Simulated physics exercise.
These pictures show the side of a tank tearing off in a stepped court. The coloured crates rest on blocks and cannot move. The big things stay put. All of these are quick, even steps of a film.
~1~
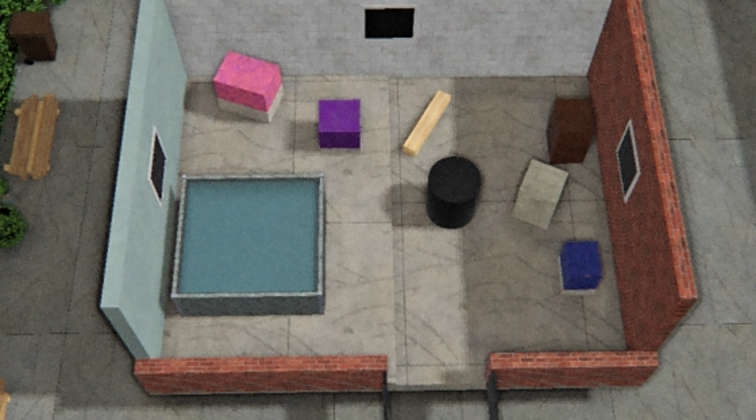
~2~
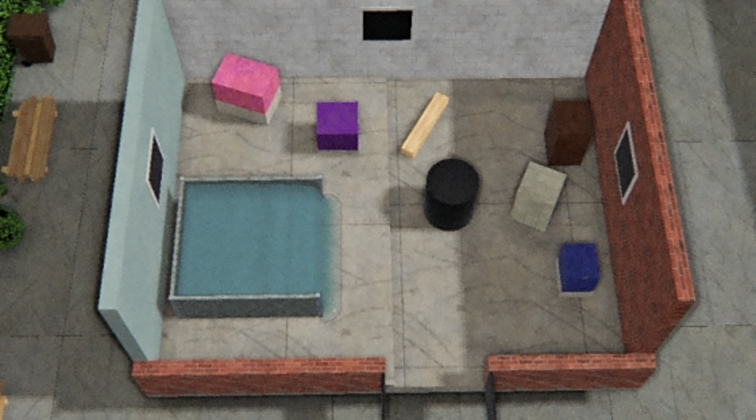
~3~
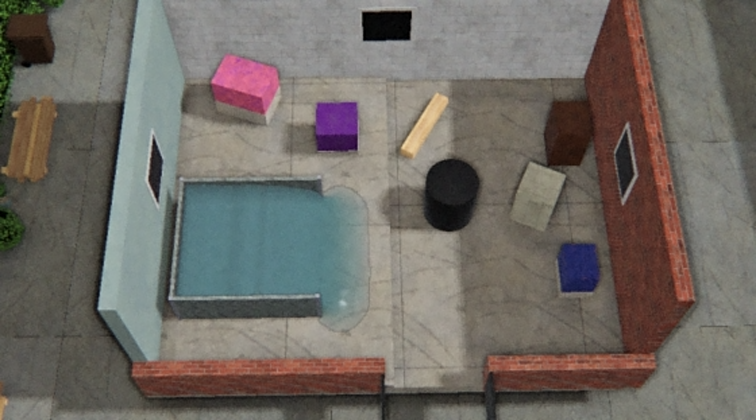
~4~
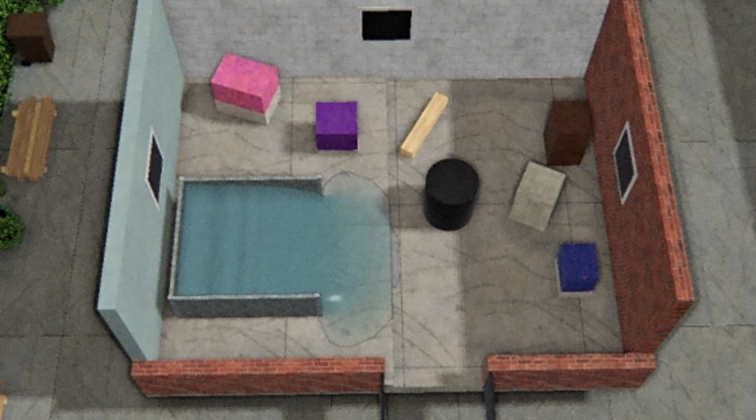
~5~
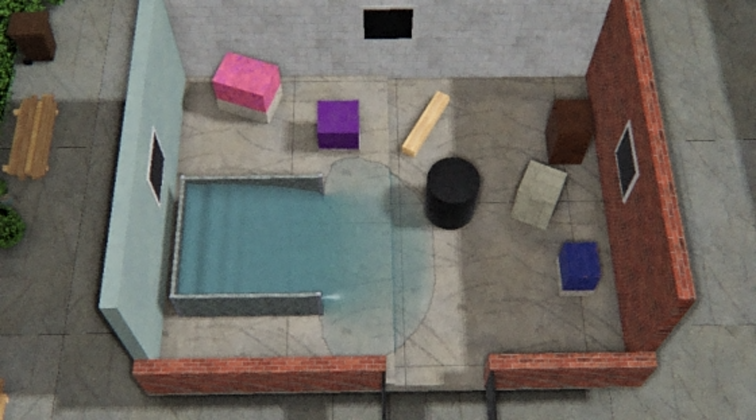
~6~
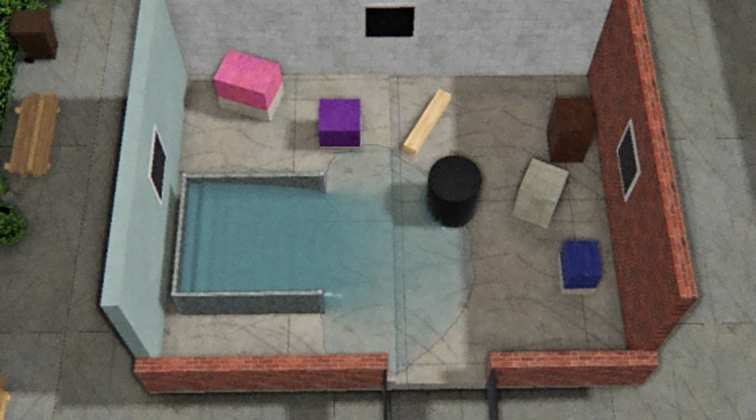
Water in a low, open grey tank stands still at the left of a walled paved court, seen from high above, until the tank's right side gives way. Pink and purple blocks sit behind it, with a tan beam, black cylinder, brown box, pale slab and blue block toward the right. The water pours rightward through the gap, spreading across the paving in a widening, thinning sheet past the black cylinder's base, while the view shifts very slightly.
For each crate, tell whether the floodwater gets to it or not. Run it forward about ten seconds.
Outcome: The blue crate will come out wet. The purple crate will come out dry. The pink crate will come out dry.
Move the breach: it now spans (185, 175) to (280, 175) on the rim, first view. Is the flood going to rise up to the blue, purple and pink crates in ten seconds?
The blue crate stays untouched; the purple crate gets drenched; the pink crate gets drenched.
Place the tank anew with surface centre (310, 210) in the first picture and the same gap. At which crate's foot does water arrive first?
It is the one in blue.
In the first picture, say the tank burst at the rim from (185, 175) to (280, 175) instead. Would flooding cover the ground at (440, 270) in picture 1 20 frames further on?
Untouched.
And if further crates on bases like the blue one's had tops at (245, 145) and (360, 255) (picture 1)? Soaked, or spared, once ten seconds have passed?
Order as asked: Unflooded / flooded.
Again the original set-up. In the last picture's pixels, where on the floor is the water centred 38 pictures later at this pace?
At roughly (472, 217).
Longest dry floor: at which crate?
It would be the crate marked pink.
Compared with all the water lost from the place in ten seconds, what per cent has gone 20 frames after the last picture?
Share gone by then: About 25 %.
A moment on, water covers 40 % of the floor; the blue crate water round its plinth, the purple crate water round its plinth, the pink crate not reached.
Next, water covers 60 % of the floor; the blue crate water round its plinth, the purple crate water round its plinth, the pink crate not reached.
Then, water covers 65 % of the floor; the blue crate water round its plinth, the purple crate water round its plinth, the pink crate not reached.
Later, water covers 65 % of the floor; the blue crate water round its plinth, the purple crate water round its plinth, the pink crate not reached.
In the end, water covers 75 % of the floor; the blue crate was topped, the purple crate stayed above the water, the pink crate stayed above the water.
